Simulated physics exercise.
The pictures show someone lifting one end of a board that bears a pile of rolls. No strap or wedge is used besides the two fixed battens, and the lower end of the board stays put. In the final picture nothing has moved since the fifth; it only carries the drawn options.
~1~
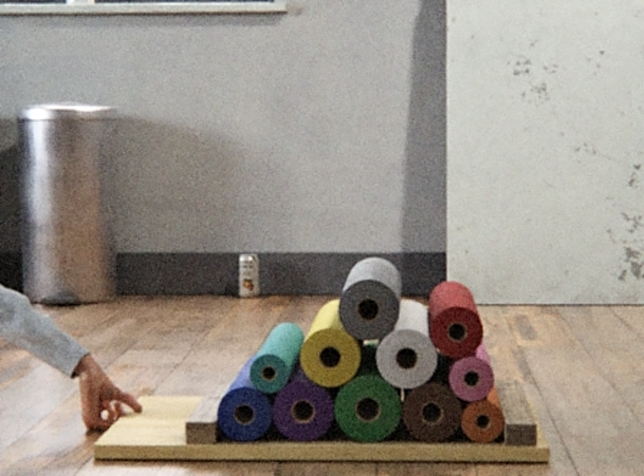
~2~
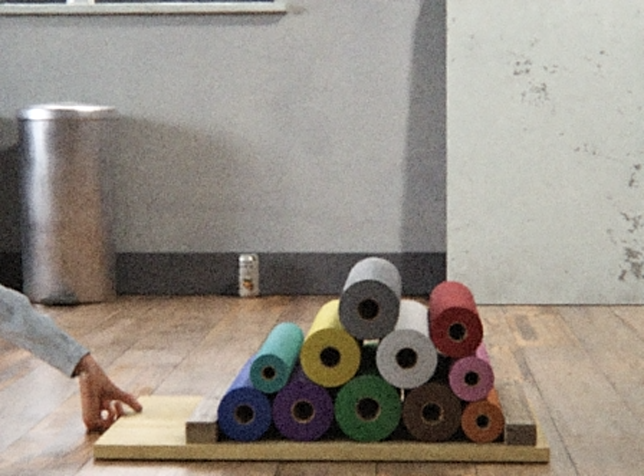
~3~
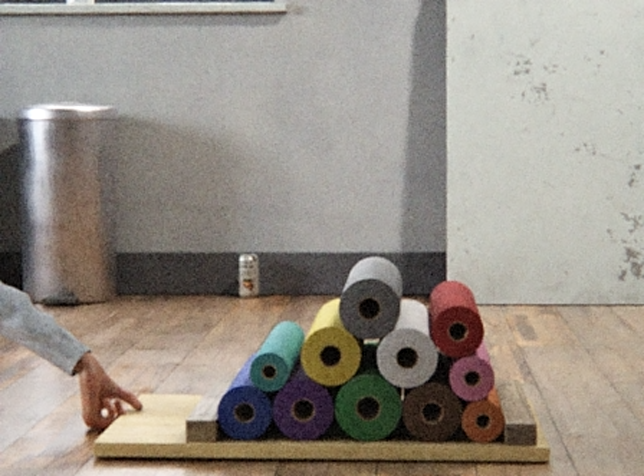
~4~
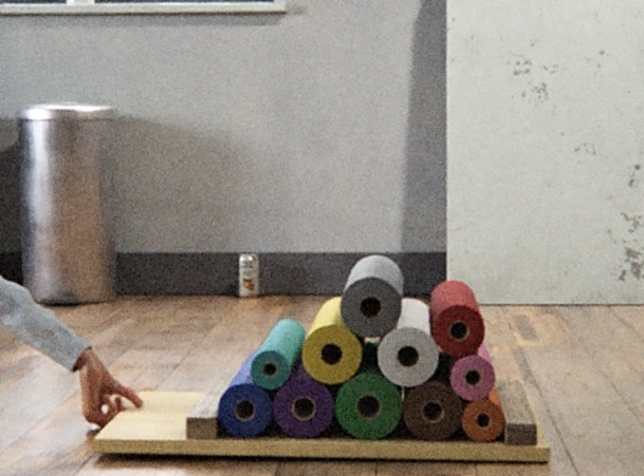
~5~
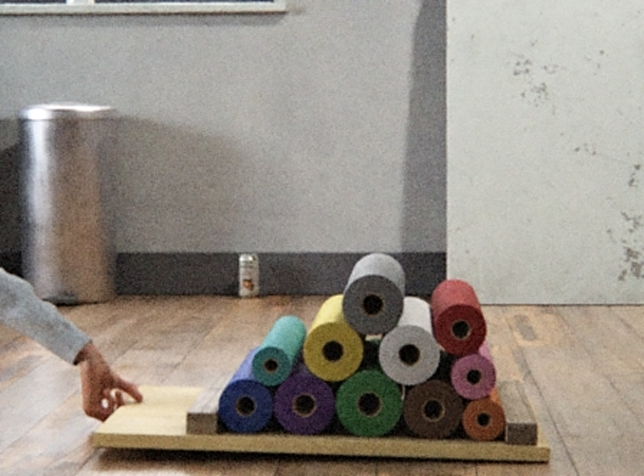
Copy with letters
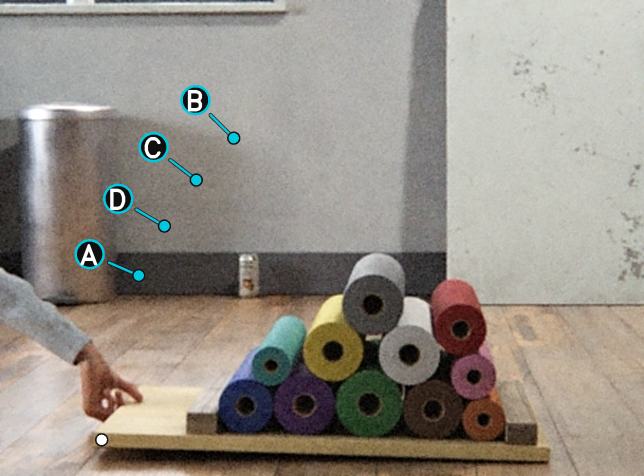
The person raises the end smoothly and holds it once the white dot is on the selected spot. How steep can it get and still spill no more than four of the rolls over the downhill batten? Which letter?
The answer is mark D.
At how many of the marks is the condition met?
The number is two.
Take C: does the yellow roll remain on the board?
The yellow roll: No.
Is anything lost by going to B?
Yes.
On the marked copy, A at (139, 275); B at (234, 138); C at (196, 180); D at (165, 226); the white dot at (102, 440).
Following D. Soon after the start, board at 18°.
Later, board at 31°.
In the end, board at 31°, four over the low batten (pink, white, red, grey).
As for the rest, A four over the low batten (pink, white, red, grey); B six over the low batten; C five over the low batten.
